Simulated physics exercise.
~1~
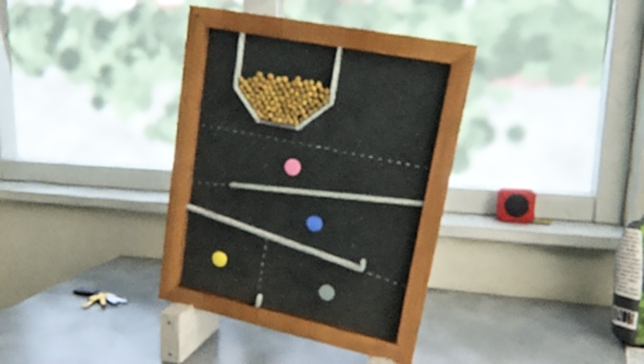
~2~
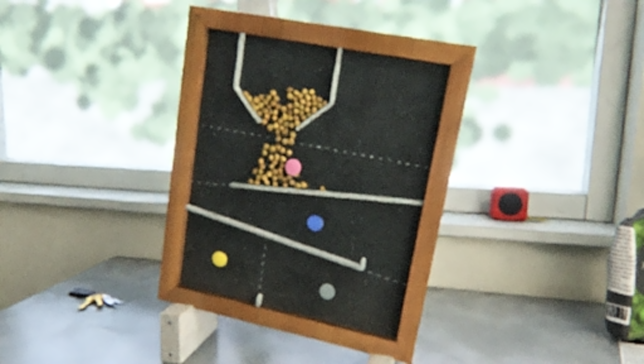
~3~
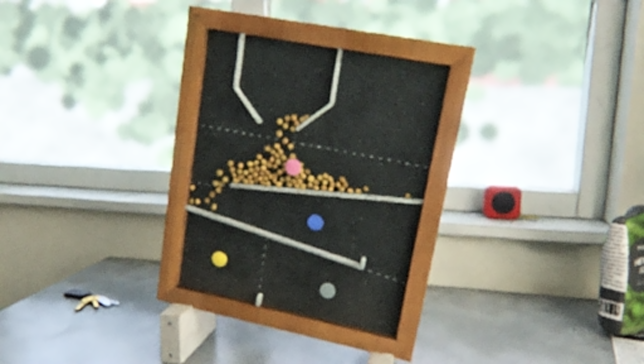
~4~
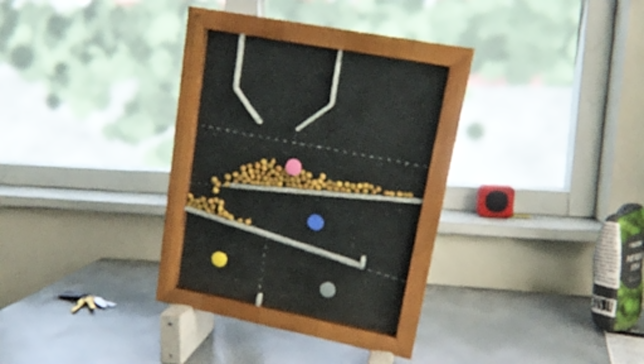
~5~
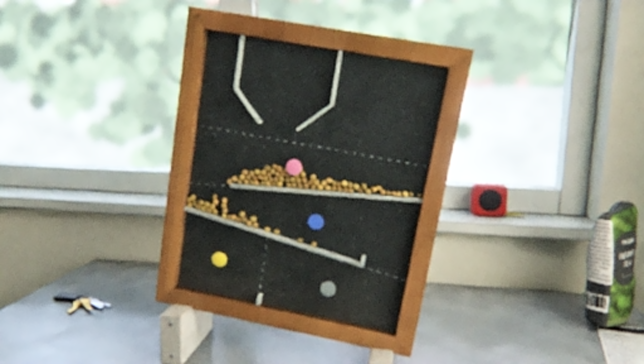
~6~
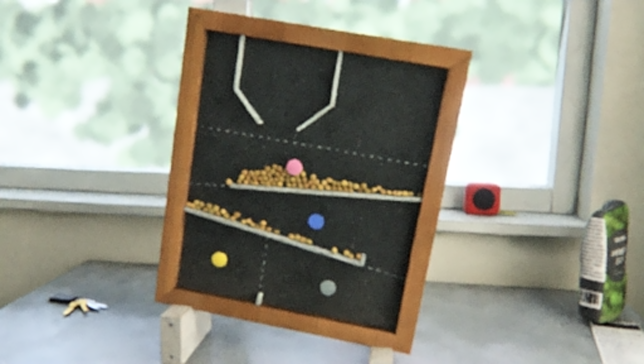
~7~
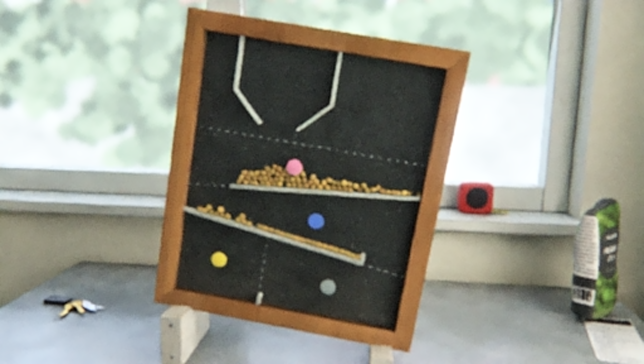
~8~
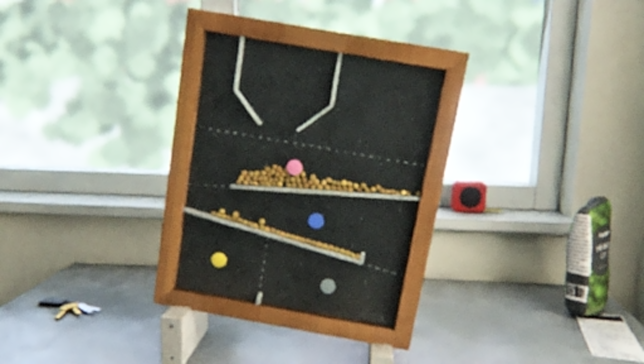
Upright framed dispenser releasing pale wooden beads from its hopper, most settling by the pink sticker, the rest rolling down beside the blue.
